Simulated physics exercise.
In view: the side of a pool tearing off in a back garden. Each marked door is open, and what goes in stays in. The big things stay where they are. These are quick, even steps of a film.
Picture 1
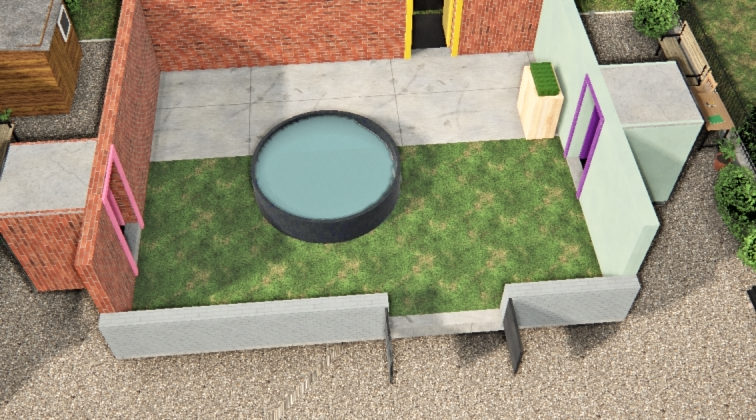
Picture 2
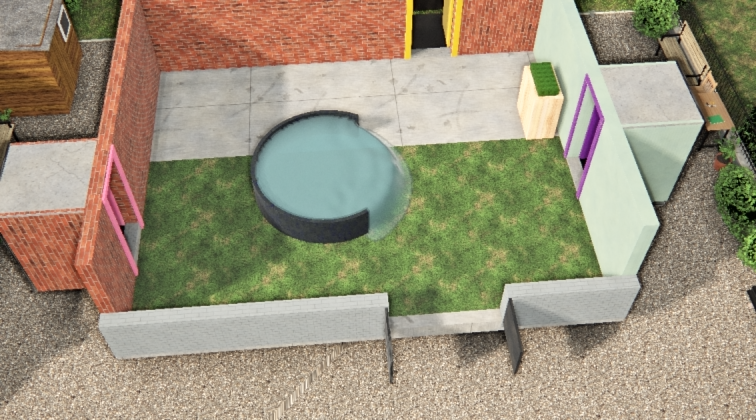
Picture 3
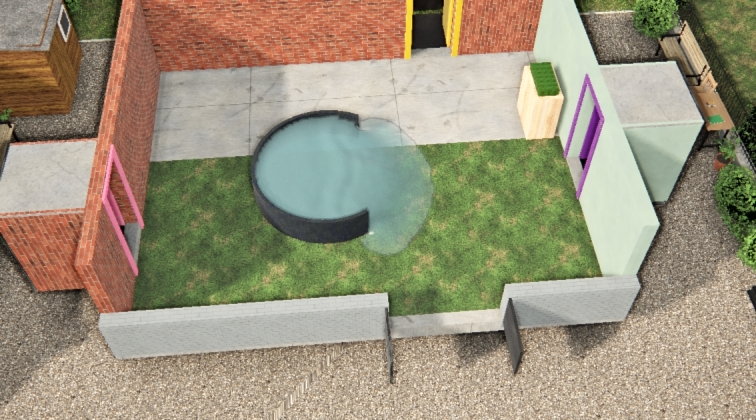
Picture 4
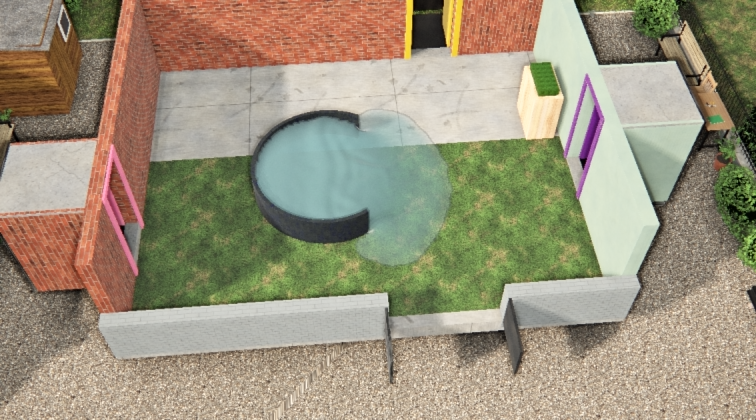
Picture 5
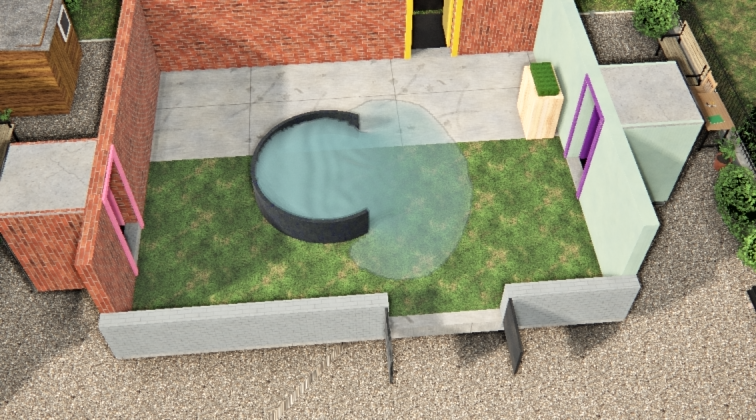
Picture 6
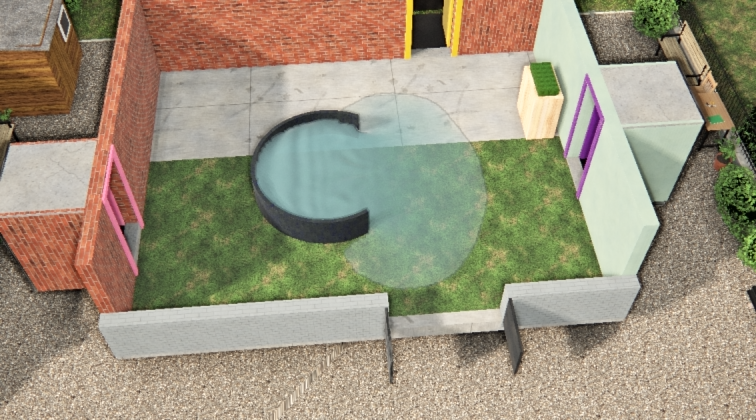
A round, dark-walled pool sat full of still water in a walled back garden, then its right side came away and the water poured out rightward, spreading in a widening sheet across the grass and paving.
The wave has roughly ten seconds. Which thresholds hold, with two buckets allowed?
The purple door takes more than that; the pink door stays under that; the yellow door takes more than that.
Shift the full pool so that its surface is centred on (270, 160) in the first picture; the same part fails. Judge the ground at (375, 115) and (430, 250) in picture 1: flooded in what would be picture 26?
In turn: Under water, wet.
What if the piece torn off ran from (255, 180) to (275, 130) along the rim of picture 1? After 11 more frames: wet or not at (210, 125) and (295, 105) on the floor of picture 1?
One after the other: Wet, dry.
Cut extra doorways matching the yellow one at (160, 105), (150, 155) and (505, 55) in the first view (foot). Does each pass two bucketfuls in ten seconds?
As listed: Holds, keeps below it, is over.
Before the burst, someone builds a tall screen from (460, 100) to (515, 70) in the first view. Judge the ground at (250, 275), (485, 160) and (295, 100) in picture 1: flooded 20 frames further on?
In that order: Free of water, wet, dry.
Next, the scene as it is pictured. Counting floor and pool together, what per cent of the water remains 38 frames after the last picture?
Some 86 per cent.
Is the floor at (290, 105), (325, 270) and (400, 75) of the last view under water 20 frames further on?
One after the other: Not flooded, clear, wet.
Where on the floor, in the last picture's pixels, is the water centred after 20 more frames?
At about (452, 173).
A moment on, water covers 35 % of the floor; the purple door not reached, the pink door not reached, the yellow door not reached.
Next, water covers 45 % of the floor; the purple door wet at the sill, nothing in, the pink door not reached, the yellow door under two buckets in.
Then, water covers 50 % of the floor; the purple door far over two buckets in, the pink door not reached, the yellow door over two buckets in.
Later, water covers 60 % of the floor; the purple door far over two buckets in, the pink door not reached, the yellow door over two buckets in.
In the end, water covers 85 % of the floor; the purple door far over two buckets in, the pink door not reached, the yellow door over two buckets in.
